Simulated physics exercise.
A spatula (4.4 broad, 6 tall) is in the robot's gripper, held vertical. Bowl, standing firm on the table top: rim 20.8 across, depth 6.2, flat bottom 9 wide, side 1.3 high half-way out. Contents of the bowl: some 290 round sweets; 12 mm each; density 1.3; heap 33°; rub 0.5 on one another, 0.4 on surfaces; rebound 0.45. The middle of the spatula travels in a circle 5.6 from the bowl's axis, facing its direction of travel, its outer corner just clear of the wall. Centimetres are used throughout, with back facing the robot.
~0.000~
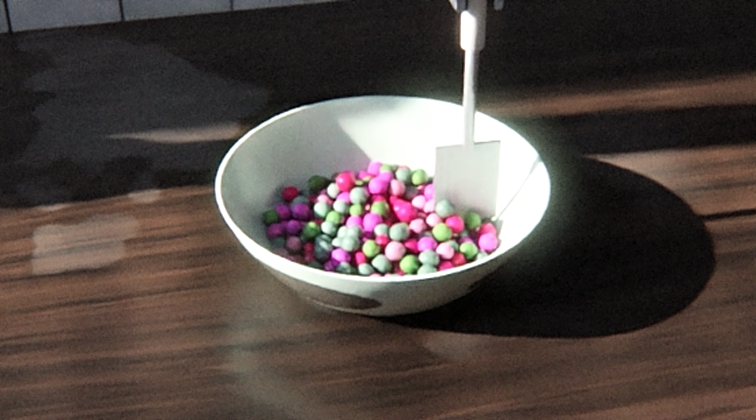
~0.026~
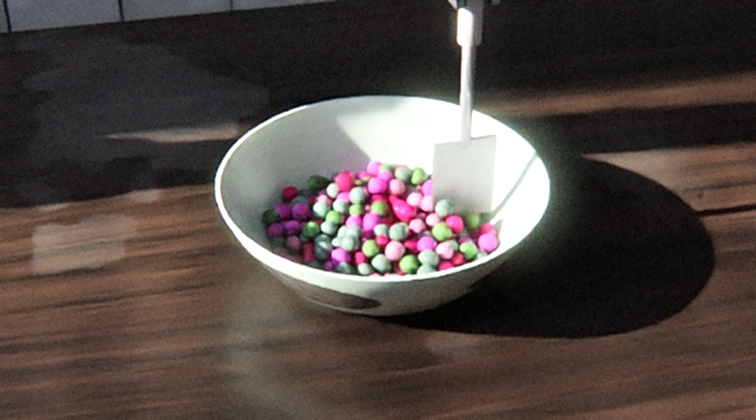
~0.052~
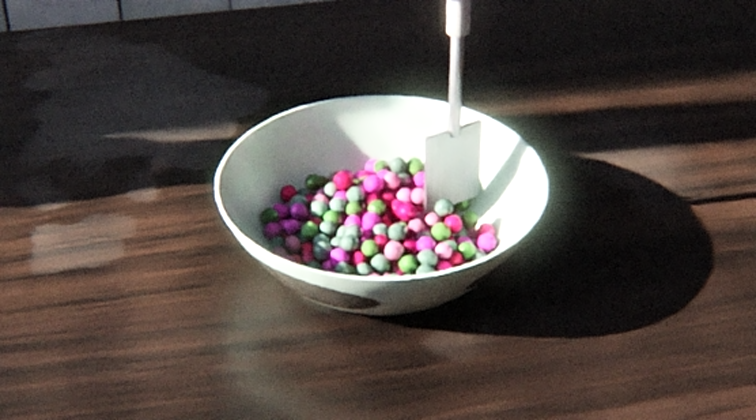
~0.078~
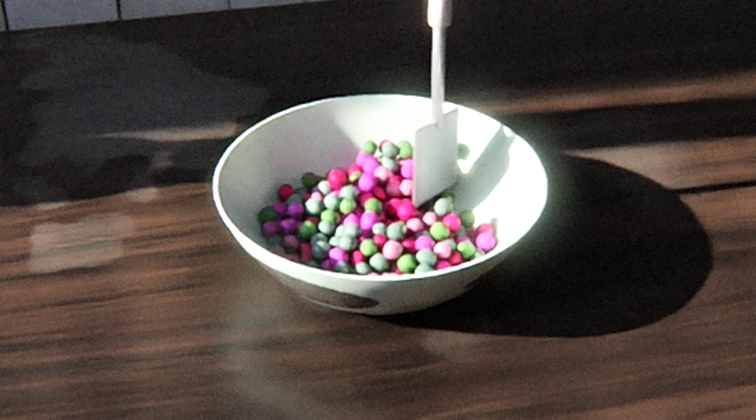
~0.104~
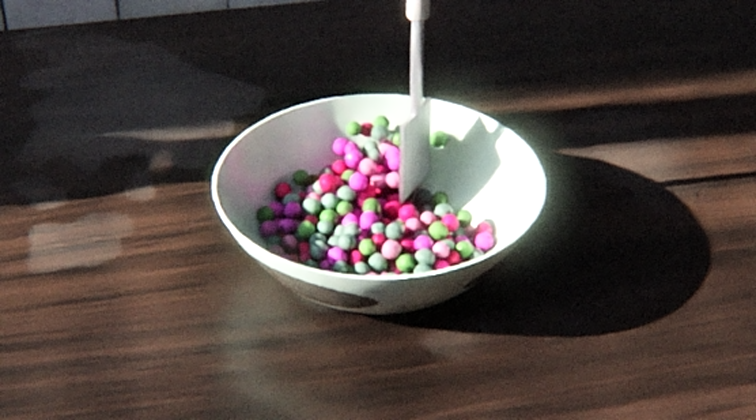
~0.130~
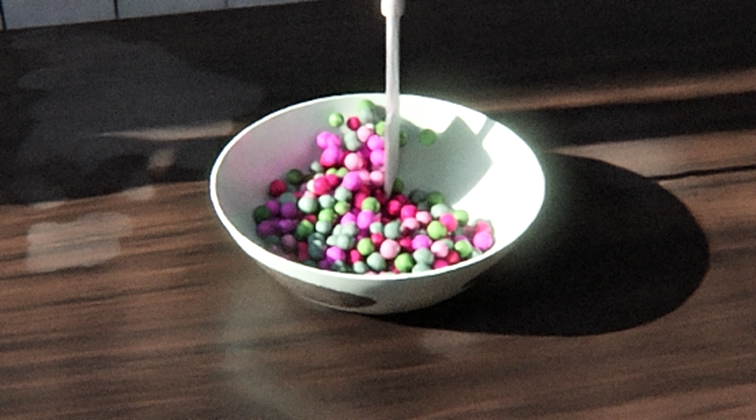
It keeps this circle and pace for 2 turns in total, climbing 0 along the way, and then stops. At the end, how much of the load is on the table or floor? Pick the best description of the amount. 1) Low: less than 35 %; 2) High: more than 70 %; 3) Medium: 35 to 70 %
Option 1: Low: Less than 35 %.
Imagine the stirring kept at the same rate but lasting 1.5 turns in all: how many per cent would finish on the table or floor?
About 20 per cent.
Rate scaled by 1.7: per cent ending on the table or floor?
Estimated share: Close to 50 per cent.
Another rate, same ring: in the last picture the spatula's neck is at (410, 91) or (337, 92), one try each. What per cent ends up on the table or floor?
Roughly 10 and 45 percent, in that order.
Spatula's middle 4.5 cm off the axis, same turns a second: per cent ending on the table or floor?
In that case roughly 10 per cent.
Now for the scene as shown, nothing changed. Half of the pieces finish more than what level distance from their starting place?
Around 10 cm.
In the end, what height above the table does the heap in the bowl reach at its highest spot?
I'd say close to 5.5 centimetres.
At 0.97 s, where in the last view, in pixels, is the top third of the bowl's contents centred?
Around (341, 266).
After 0.55 s, 323° round, highest piece 8 above the table; 265 in the bowl, 19 on the table or floor, 3 in flight or on the tool.
After 0.97 s, 220° round, highest piece 7 above the table; 232 in the bowl, 50 on the table or floor, 5 in flight or on the tool.
After 1.38 s, 0° round, highest piece 5 above the table; 214 in the bowl, 72 on the table or floor, 1 in flight or on the tool.
After 2.08 s, 0° round, highest piece 5 above the table; 214 in the bowl, 73 on the table or floor.
At rest, 214 in the bowl, 73 on the table or floor. That is 25 % on the table or floor.
